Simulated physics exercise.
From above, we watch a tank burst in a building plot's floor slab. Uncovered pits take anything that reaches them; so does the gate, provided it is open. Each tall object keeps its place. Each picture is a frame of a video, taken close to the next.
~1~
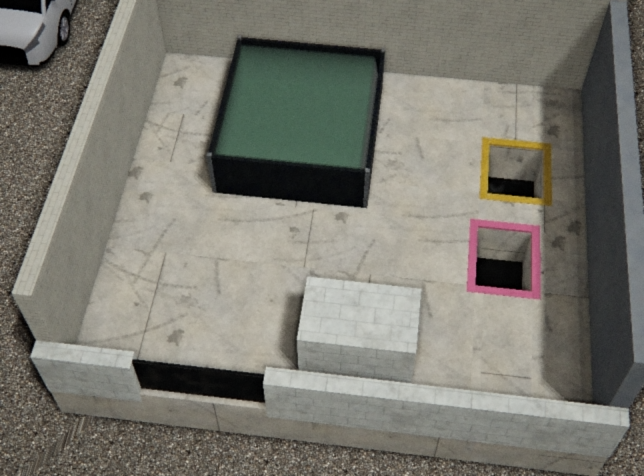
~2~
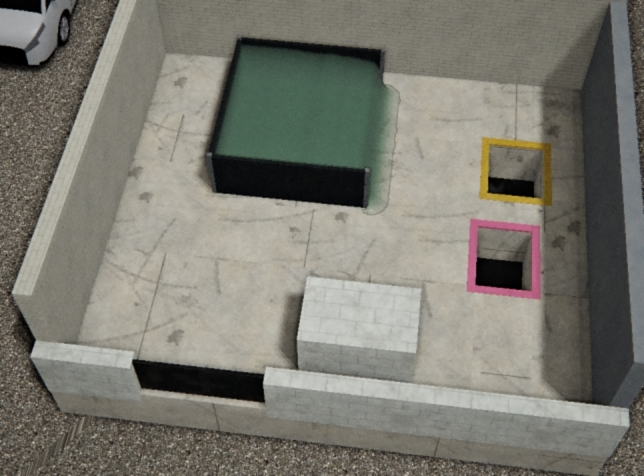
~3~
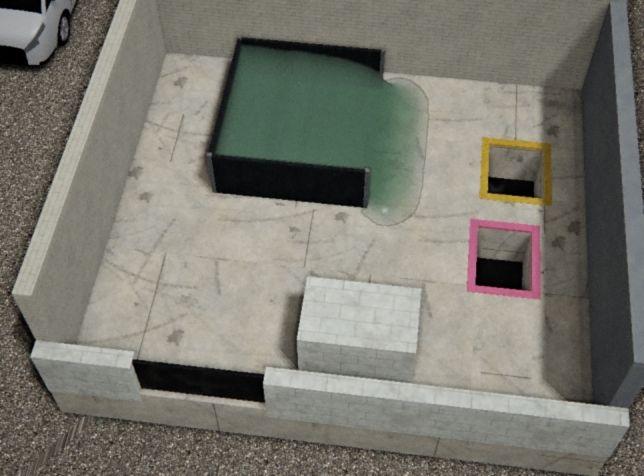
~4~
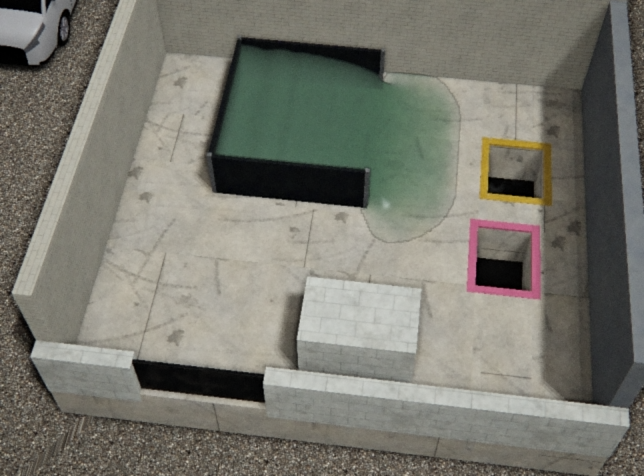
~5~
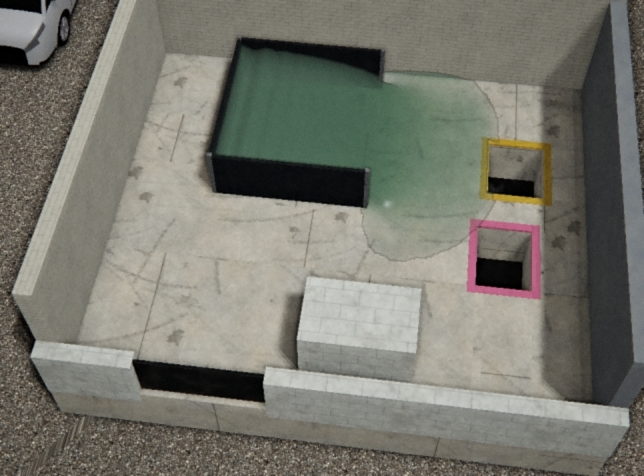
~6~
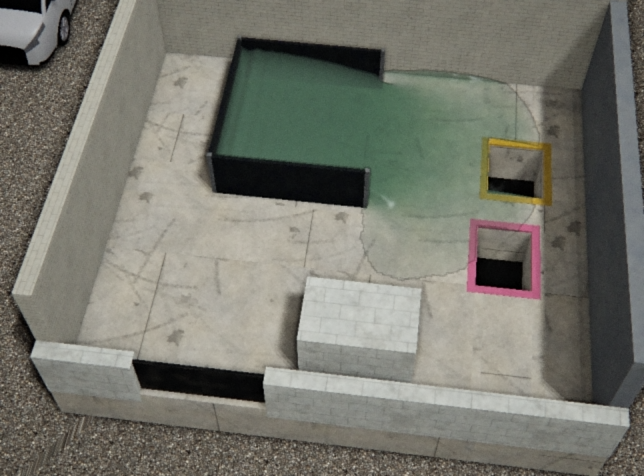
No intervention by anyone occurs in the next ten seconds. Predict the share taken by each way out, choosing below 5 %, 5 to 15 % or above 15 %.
Gate: Smaller than five per cent; yellow pit: Greater than fifteen per cent; pink pit: Greater than fifteen per cent.
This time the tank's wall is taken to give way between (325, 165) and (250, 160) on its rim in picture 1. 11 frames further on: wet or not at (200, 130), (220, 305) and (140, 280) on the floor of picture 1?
Spot by spot: Unaffected, then soaked through, then soaked through.
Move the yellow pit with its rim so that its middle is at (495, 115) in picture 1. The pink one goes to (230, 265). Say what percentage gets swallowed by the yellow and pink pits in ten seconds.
Roughly: Yellow pit 55 %, pink pit 2 %.
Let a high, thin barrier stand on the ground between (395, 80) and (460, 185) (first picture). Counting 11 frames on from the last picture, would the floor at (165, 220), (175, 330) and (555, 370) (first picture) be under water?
Going one after another, I'd say kept clear of the flood, then kept clear of the flood, then reached by the flood.
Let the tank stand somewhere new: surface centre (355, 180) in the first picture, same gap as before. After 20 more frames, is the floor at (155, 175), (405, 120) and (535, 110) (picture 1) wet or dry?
In that order: Clear, no water, flooded.
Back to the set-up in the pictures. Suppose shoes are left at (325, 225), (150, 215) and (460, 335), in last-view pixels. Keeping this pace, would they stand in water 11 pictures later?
Listed points: Unwetted / unwetted / inundated.
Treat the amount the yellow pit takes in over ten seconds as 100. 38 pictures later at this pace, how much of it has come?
Around 90 in a hundred.
A moment on, water covers 30 % of the floor; the gate 0 %, the yellow pit 9 %, the pink pit 2 %.
Next, water covers 40 % of the floor; the gate 0 %, the yellow pit 18 %, the pink pit 6 %.
Then, water covers 45 % of the floor; the gate 0 %, the yellow pit 31 %, the pink pit 14 %.
Later, water covers 50 % of the floor; the gate 0 %, the yellow pit 44 %, the pink pit 20 %.
In the end, water covers 75 % of the floor; the gate 0 %, the yellow pit 49 %, the pink pit 24 %.
